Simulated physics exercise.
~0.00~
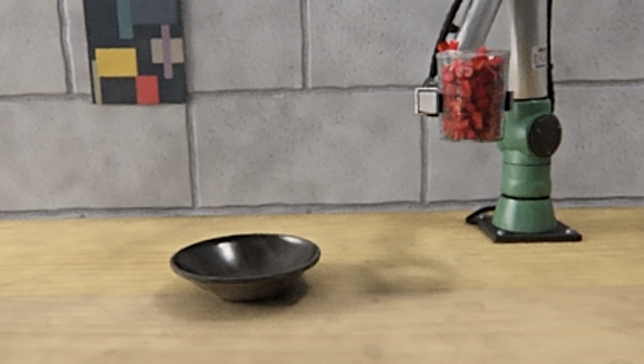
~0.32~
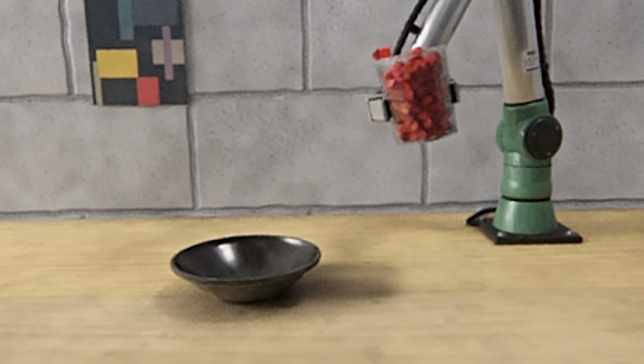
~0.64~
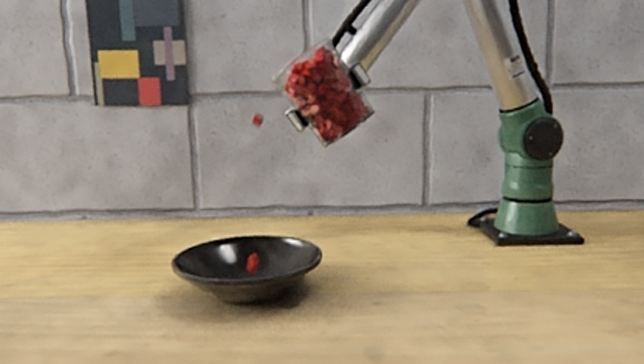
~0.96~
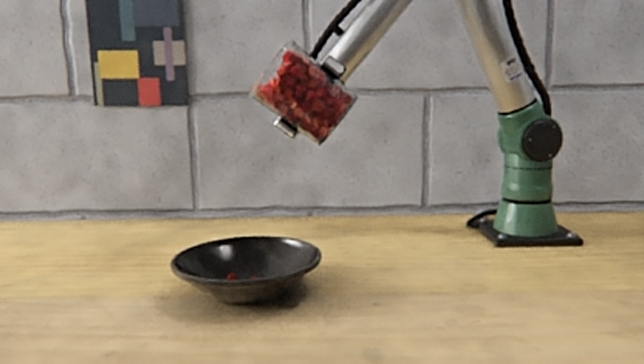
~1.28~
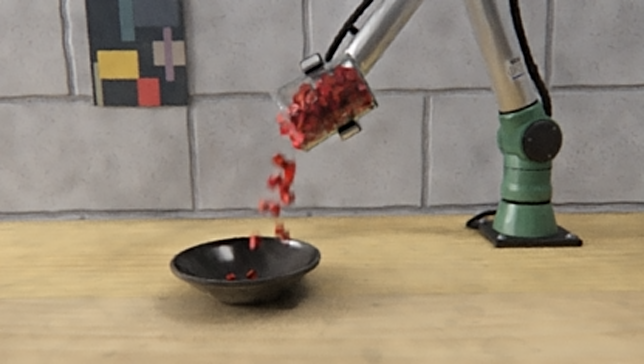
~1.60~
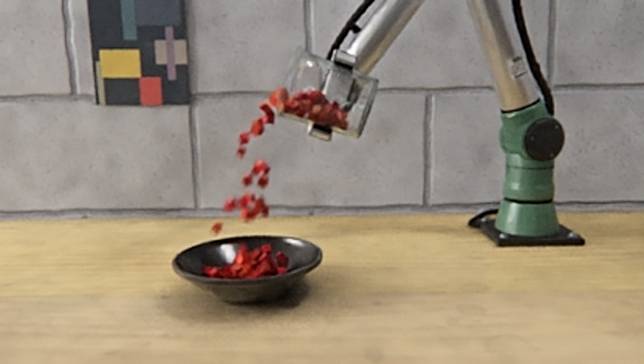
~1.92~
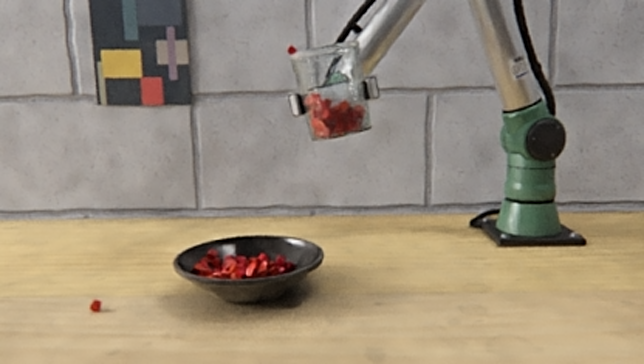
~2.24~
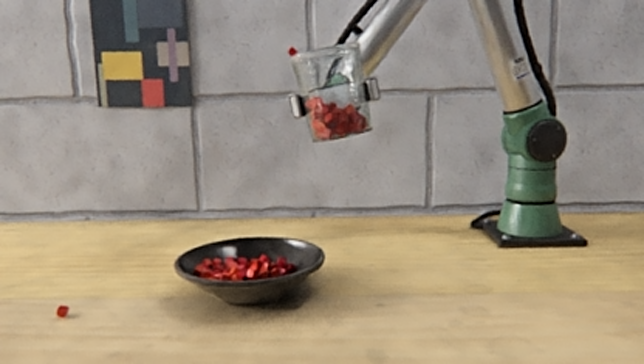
On a wooden table top before a grey block wall, a robot arm with a green base holds a clear tumbler heaped with red vegetable dice, to the right of a black bowl. The arm carries the tumbler left, leaning it as it goes, and a few pieces drop early toward the bowl. It then tips the tumbler further, and the dice tumble out in a stream, filling the bowl. The tumbler swings back toward upright with some dice still inside. One stray piece moves left across the table, while the rest stay heaped in the bowl.
